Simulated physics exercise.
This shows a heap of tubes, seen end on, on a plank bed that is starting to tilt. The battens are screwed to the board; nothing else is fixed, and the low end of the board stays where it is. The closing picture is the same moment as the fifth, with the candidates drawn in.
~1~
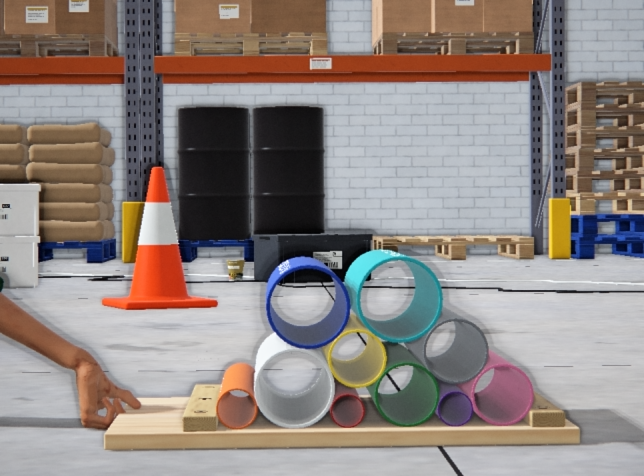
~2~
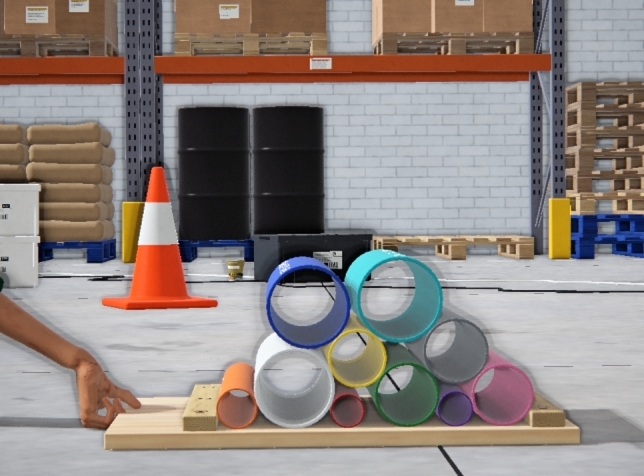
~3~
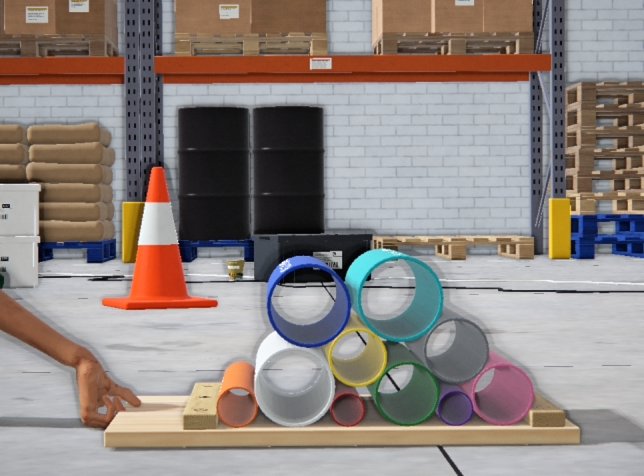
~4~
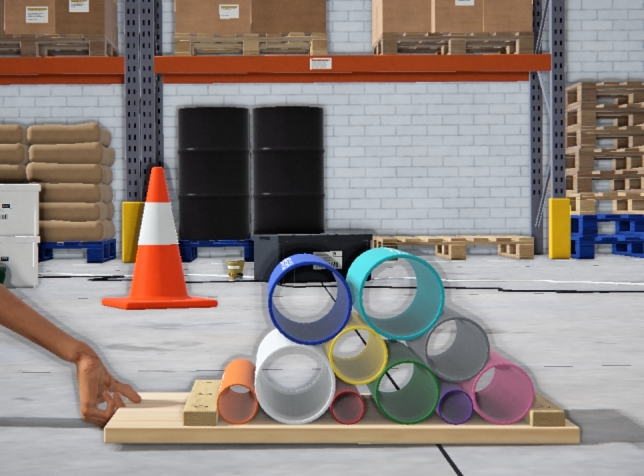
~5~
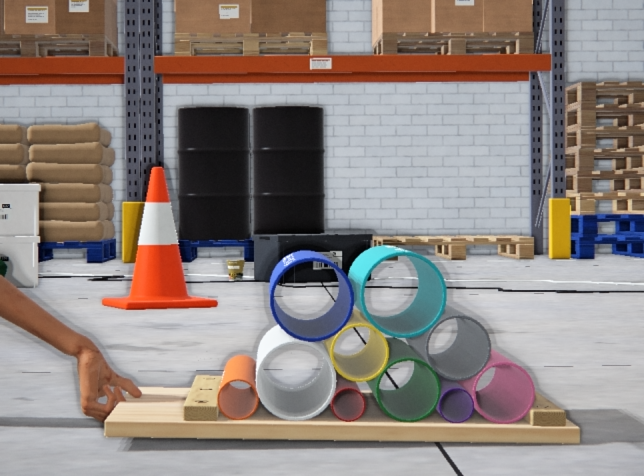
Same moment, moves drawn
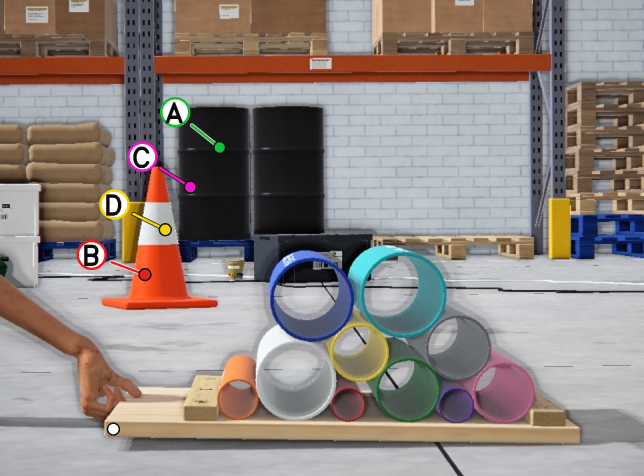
In a warehouse, a hand at the left grips the end of a wooden board holding a heap of coloured tubes between two wooden blocks, with an orange cone behind. The hand raises the left end very slightly, and the tubes shift a touch to the right, keeping their stacked arrangement.
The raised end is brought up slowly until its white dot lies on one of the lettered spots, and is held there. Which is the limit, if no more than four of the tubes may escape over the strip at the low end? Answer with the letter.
Up to A.
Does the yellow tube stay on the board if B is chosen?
The yellow tube: Yes.
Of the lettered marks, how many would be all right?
Four of the four.
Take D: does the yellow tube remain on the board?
Yes, with D.
On the marked copy, A at (219, 147); B at (145, 275); C at (190, 187); D at (165, 230); the white dot at (113, 429).
Following A. Soon after the start, board at 21°.
Later, board at 39°.
In the end, board at 39°, none over the low batten.
As for the rest, B none over the low batten; C none over the low batten; D none over the low batten.
